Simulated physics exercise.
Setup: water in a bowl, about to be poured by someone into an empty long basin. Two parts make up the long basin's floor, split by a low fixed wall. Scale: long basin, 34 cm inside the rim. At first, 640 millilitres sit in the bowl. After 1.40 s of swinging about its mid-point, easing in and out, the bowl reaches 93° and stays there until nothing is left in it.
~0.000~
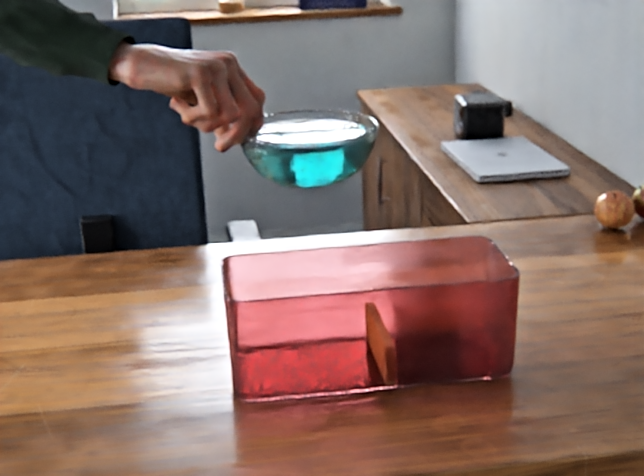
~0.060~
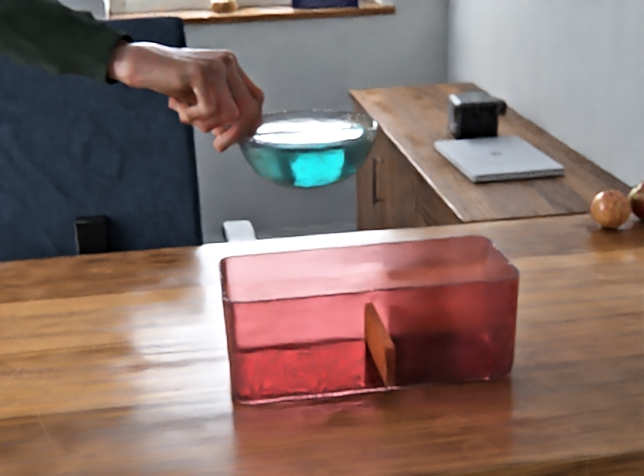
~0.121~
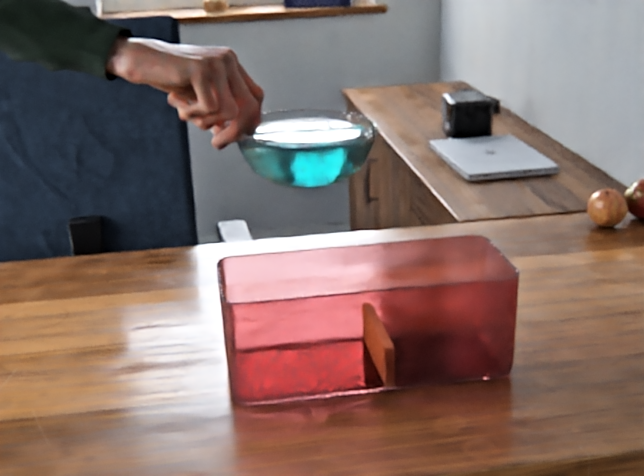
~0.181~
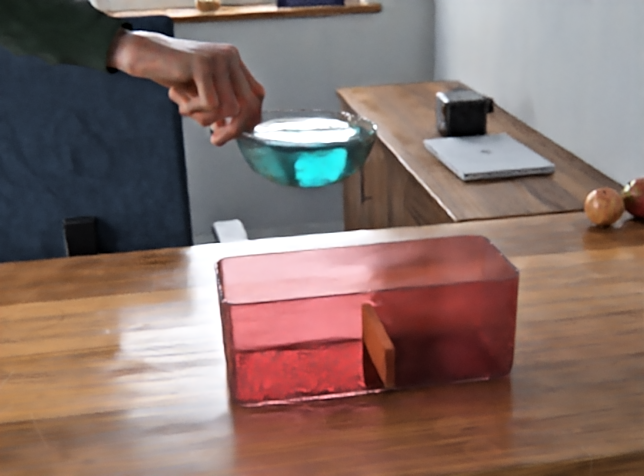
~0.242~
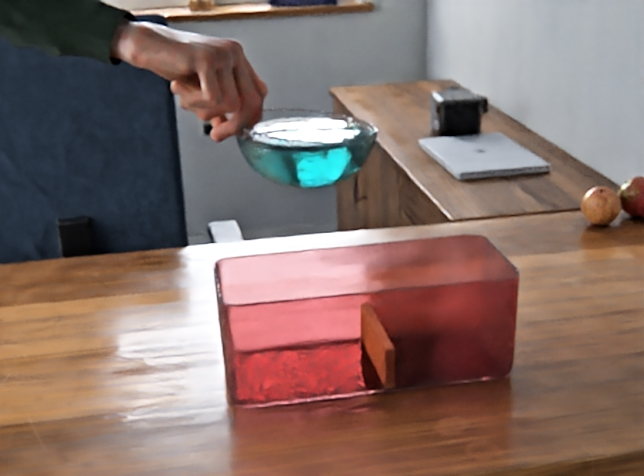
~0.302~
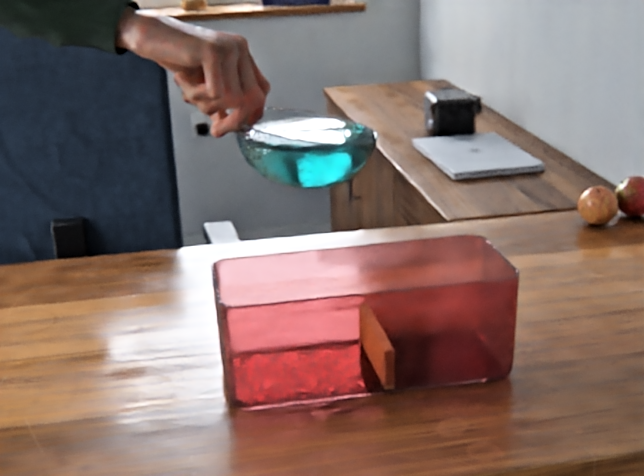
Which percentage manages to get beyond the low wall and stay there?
Beyond the low wall, roughly 95 per cent stays.
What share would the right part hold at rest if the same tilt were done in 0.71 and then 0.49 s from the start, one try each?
In turn about 85 and 80 per cent.
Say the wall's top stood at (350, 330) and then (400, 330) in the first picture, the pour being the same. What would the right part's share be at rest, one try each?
In order, 95 and 80 per cent.
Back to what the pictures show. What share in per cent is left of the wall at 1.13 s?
Left share: Approx. 2 %.
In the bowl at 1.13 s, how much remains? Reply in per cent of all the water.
What remains is about 3 percent of it all.
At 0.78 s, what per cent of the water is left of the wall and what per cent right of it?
Left side near 0, right side near 26.
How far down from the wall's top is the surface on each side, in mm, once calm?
Looks like roughly 50 mm on the left and roughly 20 mm on the right.
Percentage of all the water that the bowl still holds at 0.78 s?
Around 40 in a hundred.
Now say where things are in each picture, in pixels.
In the first frame, tilt 0°; pouring edge (376, 124); surface from (241, 137) to (372, 129); the long basin's rim runs from (223, 280) to (504, 257); the wall's top is at (379, 324).
In the second frame, tilt 0°; pouring edge (375, 124); surface from (240, 138) to (371, 129).
In the third frame, tilt 2°; pouring edge (374, 125); surface from (239, 137) to (371, 129).
In the fourth frame, tilt 4°; pouring edge (375, 127); surface from (240, 136) to (371, 130).
In the fifth frame, tilt 7°; pouring edge (375, 130); surface from (239, 136) to (370, 129).
In the sixth frame, tilt 10°; pouring edge (375, 134); surface from (239, 137) to (372, 130).
By 0.78 s the tilt is 55° and 39 per cent is still to pour, 0 is left of the wall and 26 right of it.
By 1.13 s the tilt is 85° and 3 per cent is still to pour, 2 is left of the wall and 88 right of it.
By 1.50 s the tilt is 93° and 0 per cent is still to pour, 5 is left of the wall and 95 right of it.
By 1.90 s the tilt is 93° and 0 per cent is still to pour, 5 is left of the wall and 95 right of it.
At rest 5 per cent lies left of the wall, 95 right of it and 1 outside.
